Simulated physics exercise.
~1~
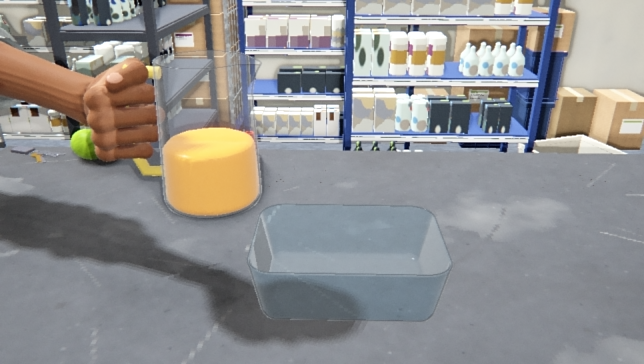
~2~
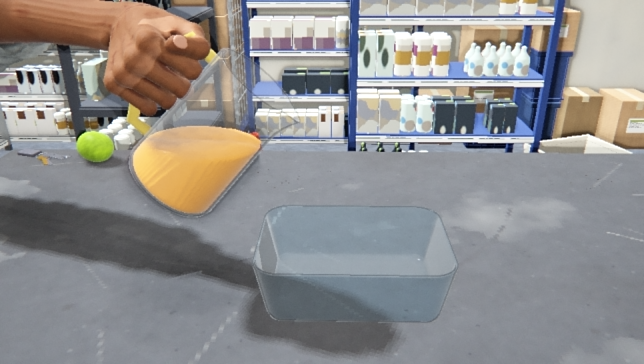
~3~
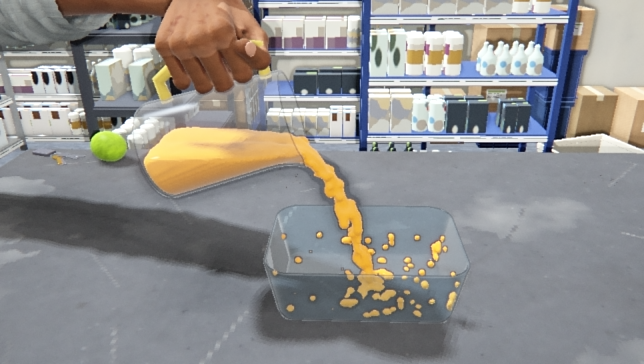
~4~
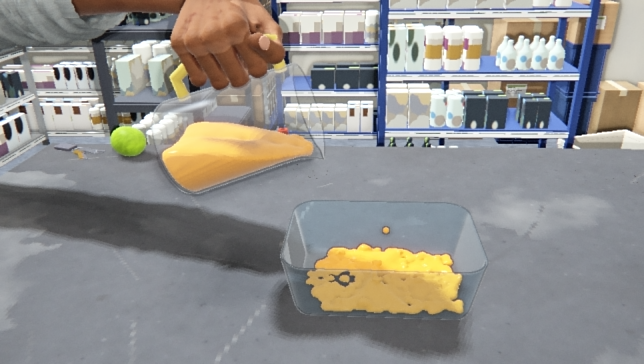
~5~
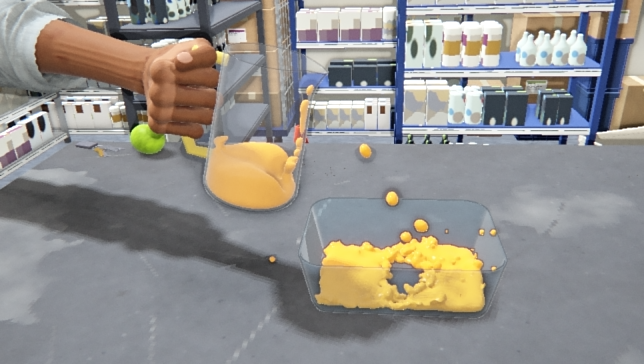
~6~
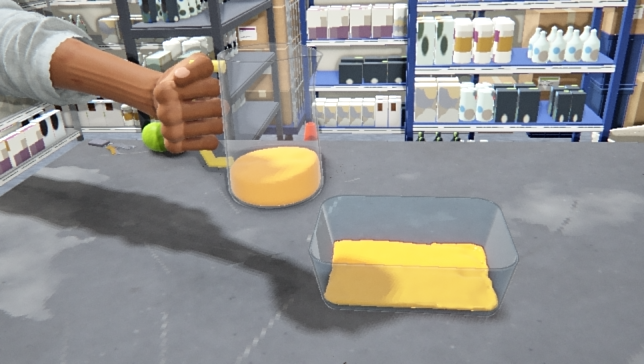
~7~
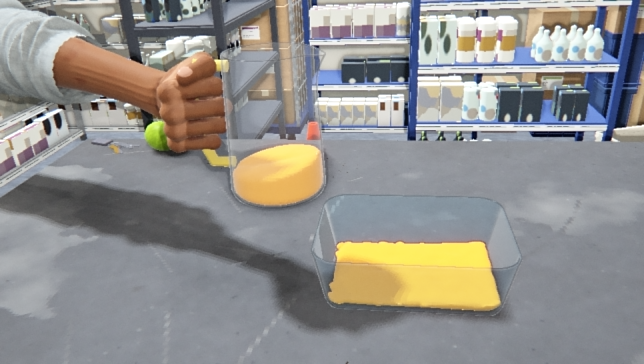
Storeroom counter with shelves behind, a hand tilting a pitcher of orange juice into a clear dish, then levelling it, partly filled.
